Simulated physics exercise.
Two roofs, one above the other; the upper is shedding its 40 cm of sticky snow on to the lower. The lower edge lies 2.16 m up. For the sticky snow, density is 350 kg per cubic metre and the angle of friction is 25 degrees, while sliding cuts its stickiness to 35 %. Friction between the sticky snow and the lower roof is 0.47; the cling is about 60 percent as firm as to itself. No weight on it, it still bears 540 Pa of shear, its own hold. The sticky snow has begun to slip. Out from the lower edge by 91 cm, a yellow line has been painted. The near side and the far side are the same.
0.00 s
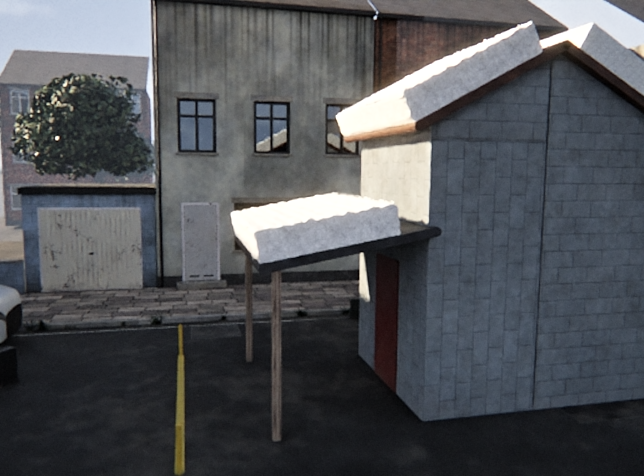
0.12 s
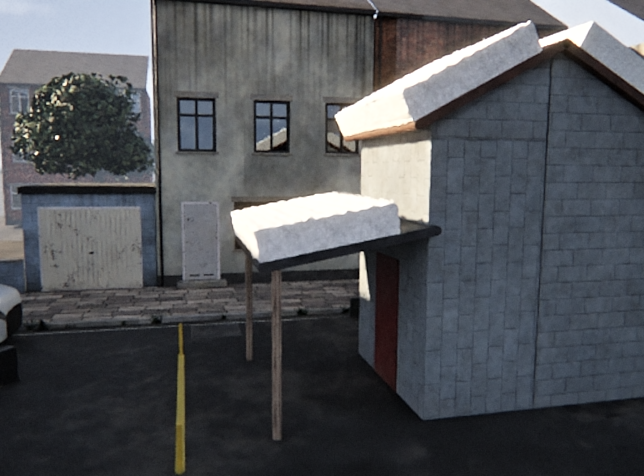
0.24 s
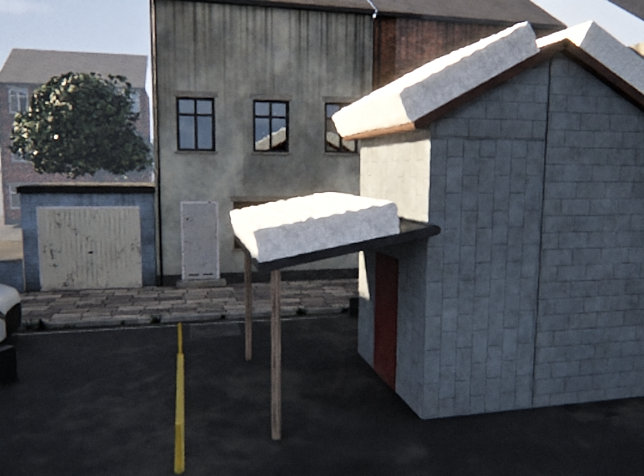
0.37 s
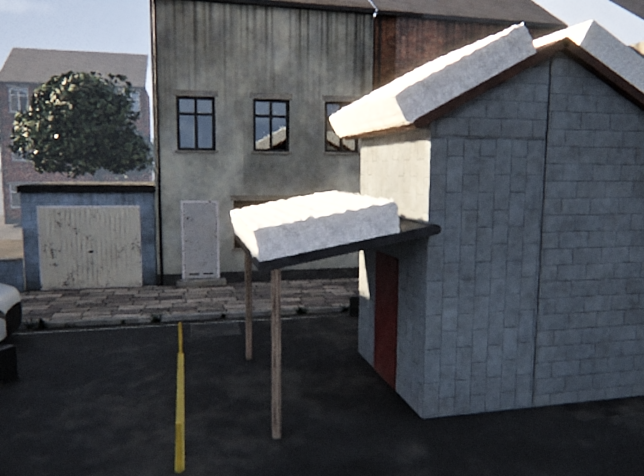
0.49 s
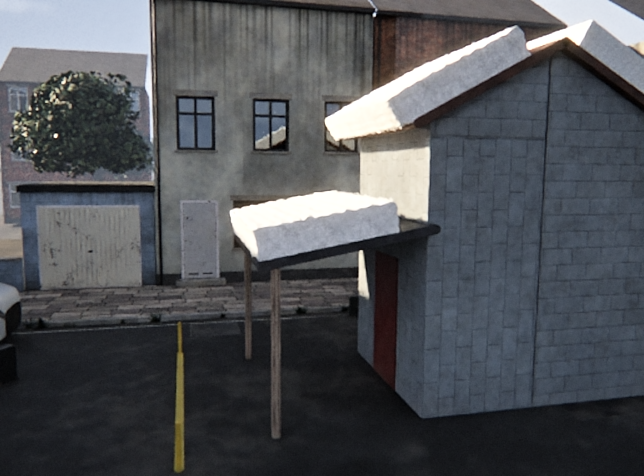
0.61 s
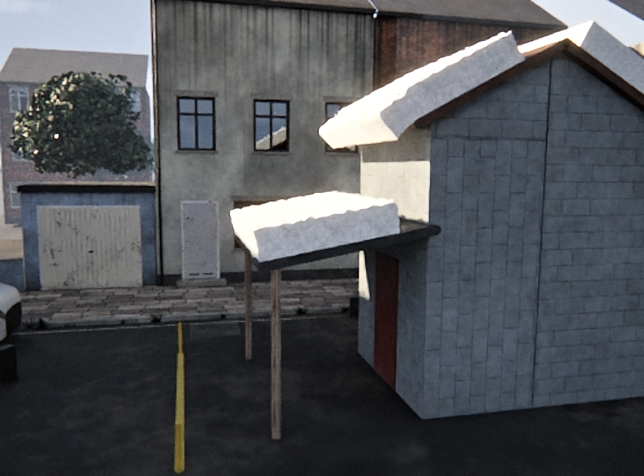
The thick white snow on the grey block building's upper roof slid slowly down to the left, poking a little past the edge above the snow-covered lower roof and starting to crack.
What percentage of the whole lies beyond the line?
About 24 %.
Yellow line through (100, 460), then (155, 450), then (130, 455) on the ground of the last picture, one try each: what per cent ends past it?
Respectively about 8 in a hundred, 18 in a hundred and 14 in a hundred.
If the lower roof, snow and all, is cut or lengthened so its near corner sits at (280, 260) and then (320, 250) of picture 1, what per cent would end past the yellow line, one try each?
30 %, 35 %.
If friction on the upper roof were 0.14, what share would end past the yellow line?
In that case some 40 per cent.
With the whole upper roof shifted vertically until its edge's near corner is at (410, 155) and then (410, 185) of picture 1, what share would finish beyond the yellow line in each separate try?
Try 1: Near 6 %; try 2: Near 0 %.
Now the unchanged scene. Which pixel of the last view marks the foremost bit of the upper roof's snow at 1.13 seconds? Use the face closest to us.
Close to pixel (321, 205).
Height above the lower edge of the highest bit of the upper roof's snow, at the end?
About 0.8 m above the lower edge.
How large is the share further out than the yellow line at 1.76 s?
I'd say near 0 in a hundred.
After 1.13 s, none is below the lower edge and 0 % is past the line.
After 1.76 s, none is below the lower edge and 0 % is past the line.
After 2.38 s, 26 % is below the lower edge and 7 % is past the line.
After 3.00 s, 41 % is below the lower edge and 24 % is past the line.
After 3.70 s, at the end, 42 % is below the lower edge and 24 % is past the line.
